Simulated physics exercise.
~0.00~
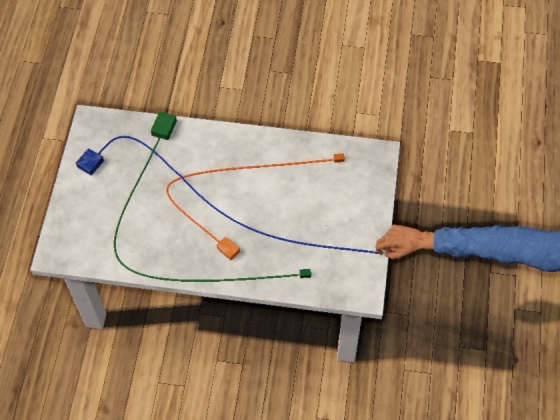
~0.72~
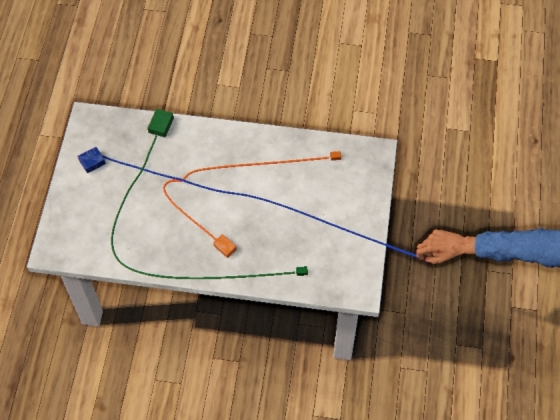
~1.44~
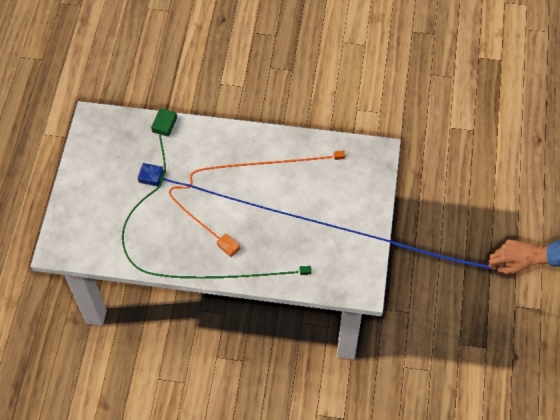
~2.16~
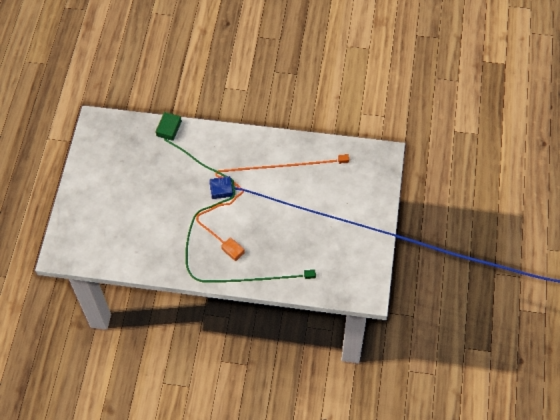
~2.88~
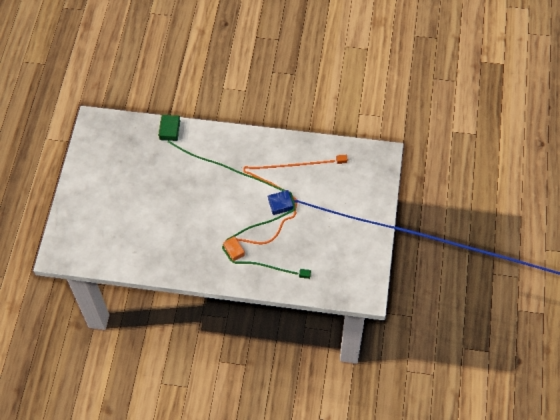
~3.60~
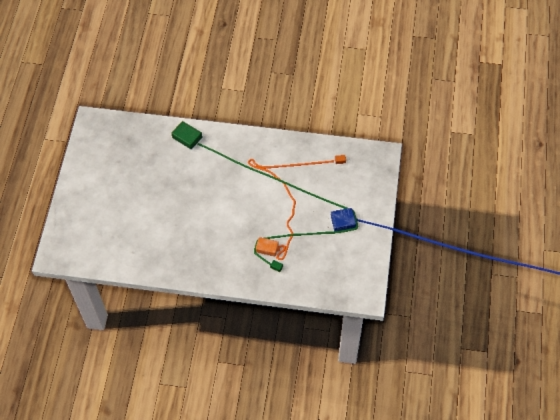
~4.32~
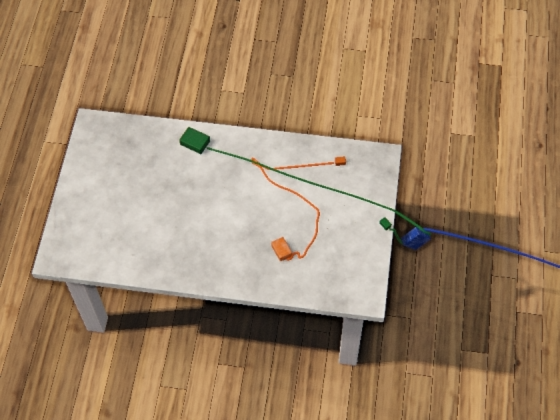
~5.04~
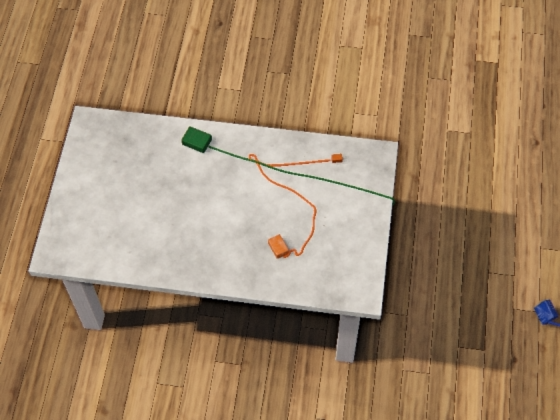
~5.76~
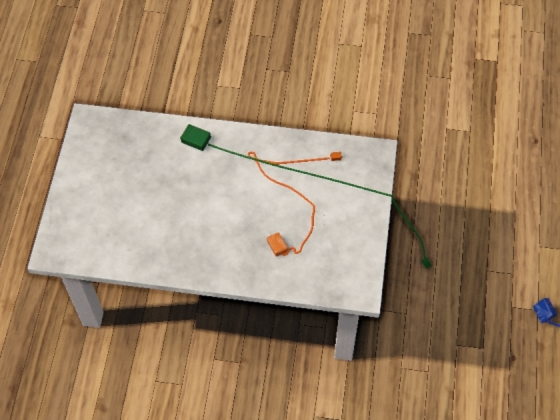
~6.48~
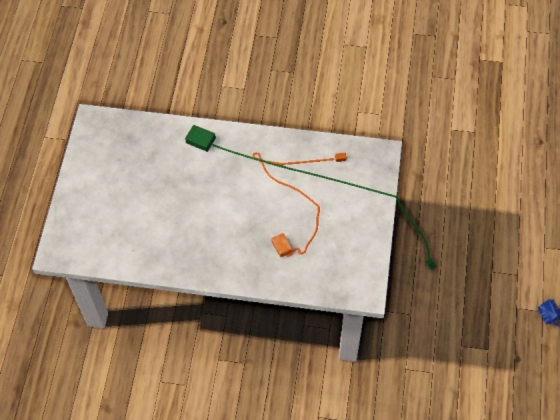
A hand pulls the blue cable rightward until its charger falls, dragging the green cable over.
